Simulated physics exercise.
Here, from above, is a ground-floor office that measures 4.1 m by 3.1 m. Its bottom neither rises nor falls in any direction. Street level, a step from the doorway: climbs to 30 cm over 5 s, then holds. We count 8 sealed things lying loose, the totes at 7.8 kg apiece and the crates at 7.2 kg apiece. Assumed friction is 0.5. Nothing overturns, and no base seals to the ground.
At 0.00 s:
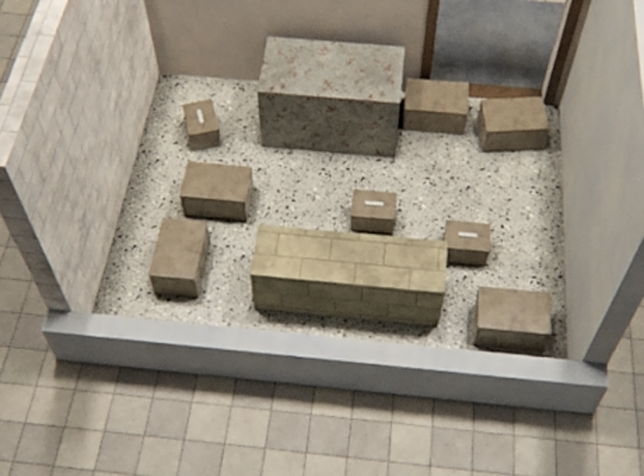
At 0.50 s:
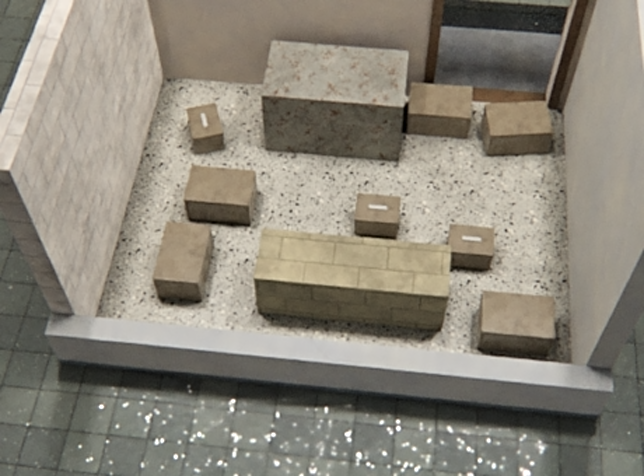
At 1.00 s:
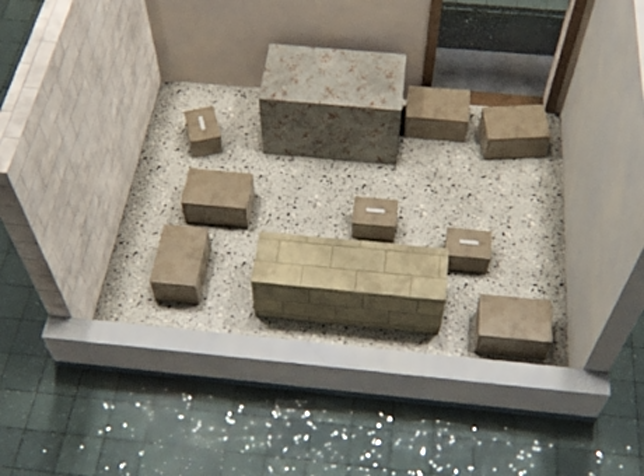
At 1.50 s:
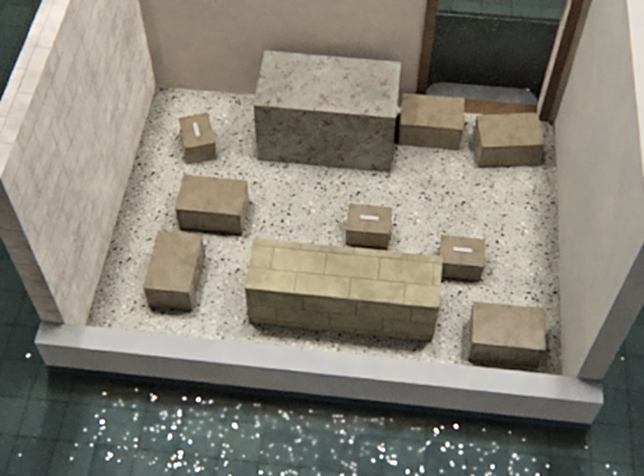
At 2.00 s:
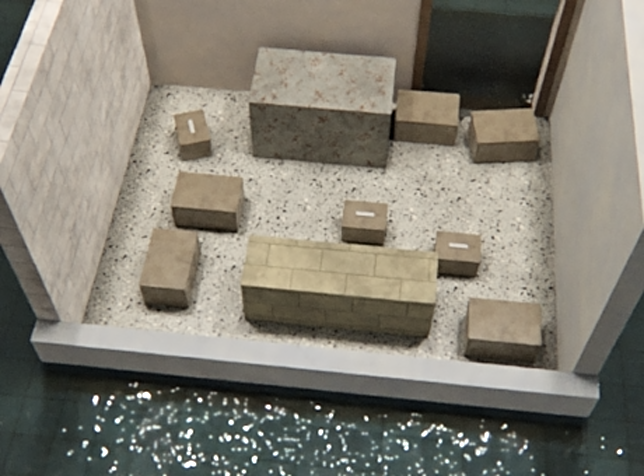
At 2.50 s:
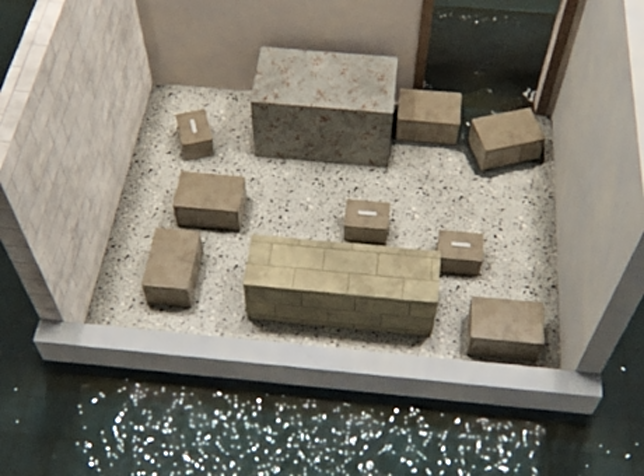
A walled room with a speckled floor held two large blocks and several brown boxes while dark water spread over the tiles outside, and then a box near the doorway at right turned slightly.
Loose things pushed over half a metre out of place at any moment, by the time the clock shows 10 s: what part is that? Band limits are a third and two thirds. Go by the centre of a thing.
Top band: Two thirds or more.
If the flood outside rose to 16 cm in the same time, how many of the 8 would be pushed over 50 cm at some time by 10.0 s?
In that case the number is 5.
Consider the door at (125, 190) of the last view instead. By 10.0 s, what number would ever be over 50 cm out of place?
The count would be 7.
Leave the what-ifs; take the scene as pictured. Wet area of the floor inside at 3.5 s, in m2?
Some 2.5 m2 of it.
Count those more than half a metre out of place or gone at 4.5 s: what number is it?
By then the count is 2.
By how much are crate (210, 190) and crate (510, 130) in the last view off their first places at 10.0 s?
First 140 cm, then 150 cm.
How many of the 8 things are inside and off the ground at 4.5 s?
2 of them.
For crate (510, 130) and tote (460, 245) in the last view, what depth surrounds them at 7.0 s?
Close to 24 and 19 centimetres.
After 3.5 s 1 of 8 are over 50 cm from their spots; 0 afloat.
After 4.5 s 2 of 8 are over 50 cm from their spots; 2 afloat.
After 7.0 s 6 of 8 are over 50 cm from their spots; 4 afloat.
After 10.0 s 8 of 8 are over 50 cm from their spots, and 8 have been at some point; 8 afloat.
